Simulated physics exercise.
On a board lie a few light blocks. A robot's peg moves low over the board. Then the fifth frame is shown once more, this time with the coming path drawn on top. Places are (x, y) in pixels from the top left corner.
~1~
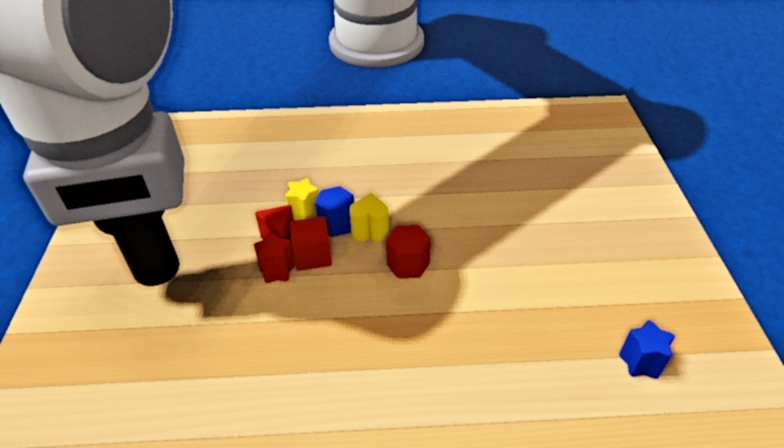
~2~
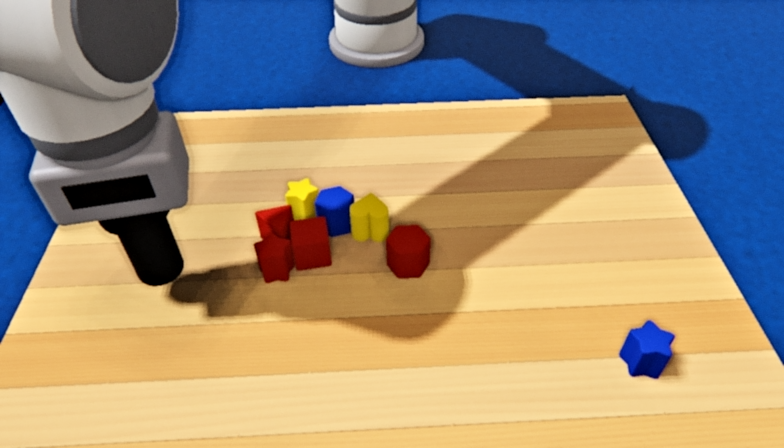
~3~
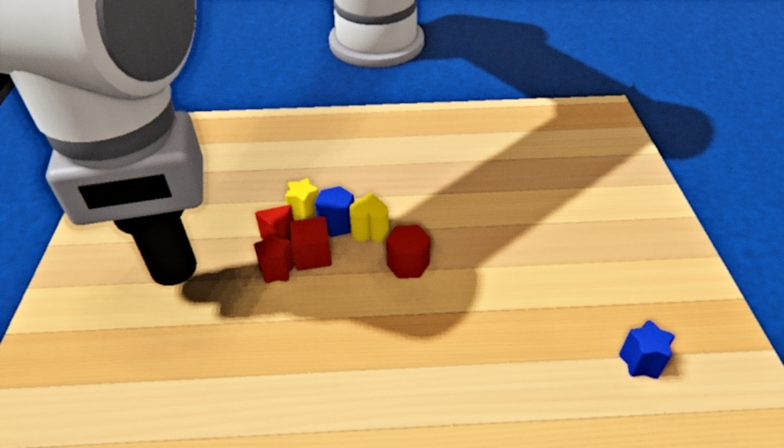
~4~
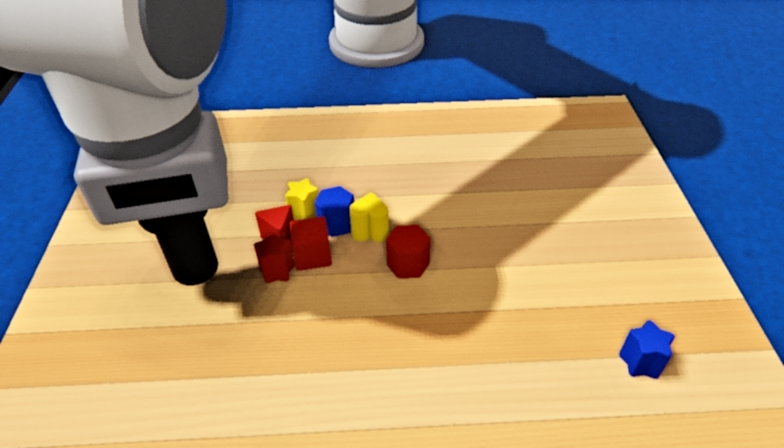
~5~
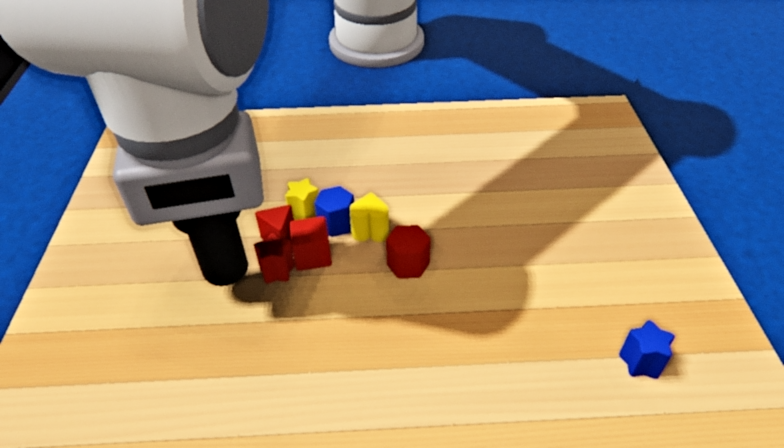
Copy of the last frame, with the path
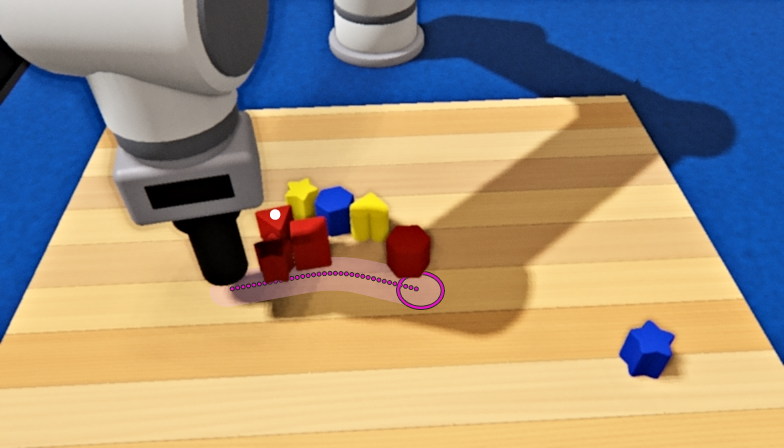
A grey-and-white robot arm with a black peg stands low over the left side of a pale striped wooden board on a blue surface, seen from above at an angle by a still camera. Red, yellow and blue blocks cluster near the middle, with a blue star block alone at lower right. Barely moving at first, the arm slides the peg a short way right, its shadow shifting too, while the blocks stay put.
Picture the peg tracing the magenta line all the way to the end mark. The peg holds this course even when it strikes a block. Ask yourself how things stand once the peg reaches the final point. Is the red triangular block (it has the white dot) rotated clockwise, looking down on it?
I believe not.
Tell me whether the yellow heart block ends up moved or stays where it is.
It leaves its spot.
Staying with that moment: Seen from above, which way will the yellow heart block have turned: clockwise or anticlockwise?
Viewed from the top, it goes clockwise.
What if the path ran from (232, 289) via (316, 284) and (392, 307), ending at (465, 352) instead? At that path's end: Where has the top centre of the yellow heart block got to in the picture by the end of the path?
When the path ends, it will be at (389, 198).
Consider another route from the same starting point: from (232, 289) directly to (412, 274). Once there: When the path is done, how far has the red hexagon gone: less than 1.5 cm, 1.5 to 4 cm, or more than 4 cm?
It moves between 1.5 and 4 cm.
Drawn move, from (232, 289) over (328, 273) to (420, 290); the dot is on the red triangular block.
On the path given first. One third of the way, peg at (293, 259); red star block at (318, 231), turned 25° anticlockwise; red square piece at (350, 217), turned 15° anticlockwise; yellow heart block at (381, 202), turned 15° clockwise.
Two thirds of the way, peg at (358, 257); red star block at (354, 224), turned 70° anticlockwise; red square piece at (375, 202), turned 35° anticlockwise; yellow heart block at (404, 192), turned 45° clockwise.
At the end, peg at (421, 272); red star block at (354, 224), turned 70° anticlockwise; red triangular block still; red square piece at (375, 203), turned 35° anticlockwise; yellow heart block at (404, 192), turned 45° clockwise; red hexagon at (433, 234), turned 40° anticlockwise.
